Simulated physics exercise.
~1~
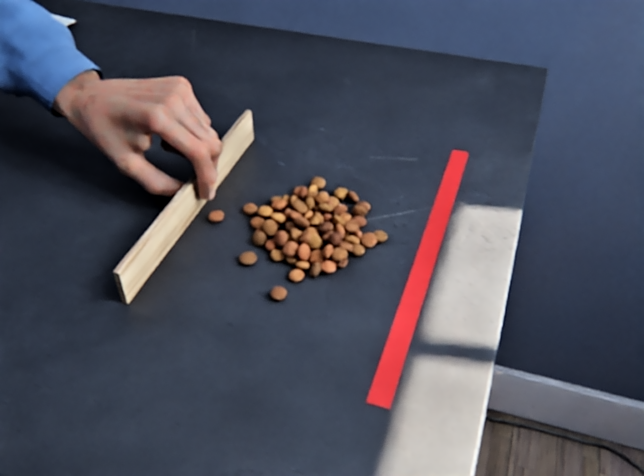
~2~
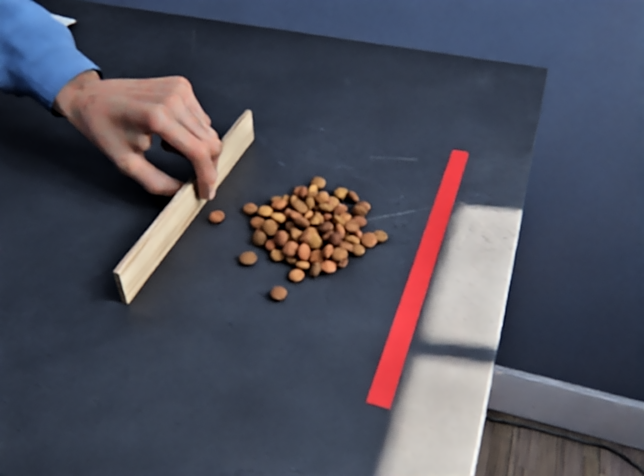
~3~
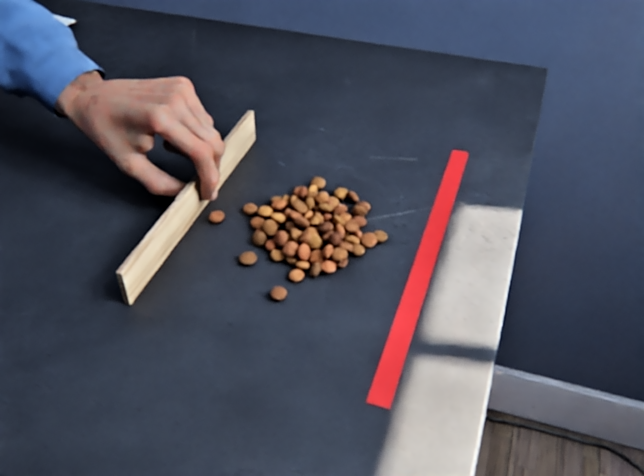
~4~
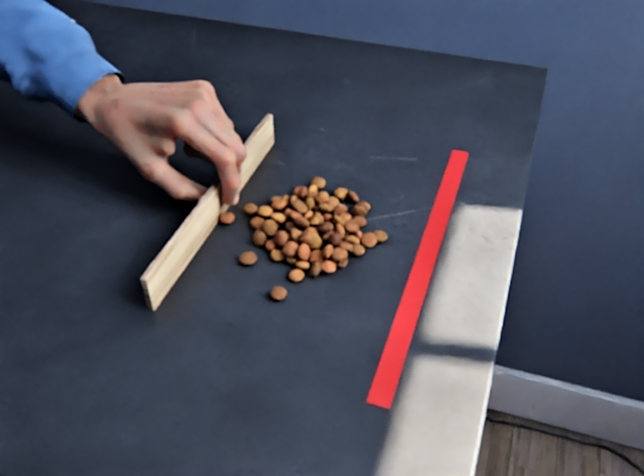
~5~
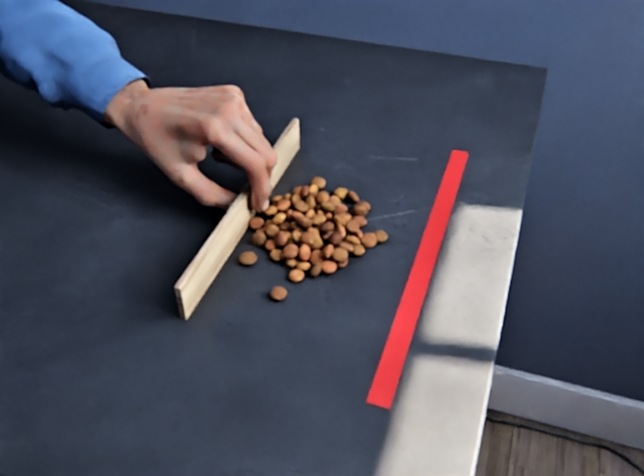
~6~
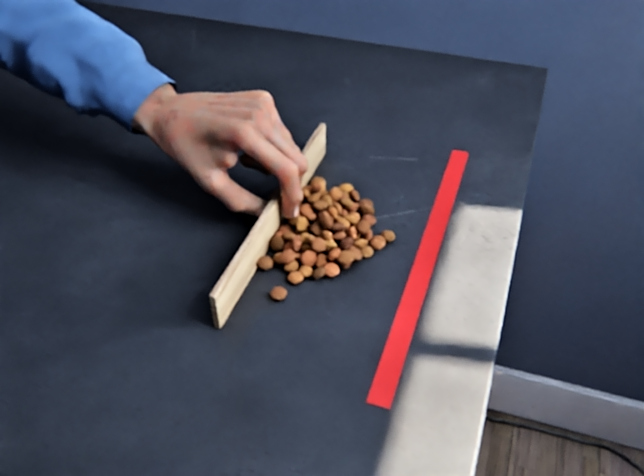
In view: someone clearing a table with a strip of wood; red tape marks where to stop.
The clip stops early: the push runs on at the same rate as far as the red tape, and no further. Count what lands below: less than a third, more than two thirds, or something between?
Falling part: Not even a third.
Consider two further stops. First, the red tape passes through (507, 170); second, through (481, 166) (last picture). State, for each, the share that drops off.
Roughly 90 and 50 percent, in that order.
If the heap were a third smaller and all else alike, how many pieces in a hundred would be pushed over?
Near 10 per cent of the pieces.
Soon after the last picture, strip of wood still moving, near (361, 214); heap all on the table, its front near (451, 241).
A little later, strip of wood stopped at the red tape; heap a small part over the edge.
Later still, strip of wood stopped at the red tape; heap about a quarter over the edge.
At rest, strip of wood stopped at the red tape; heap about a quarter over the edge.
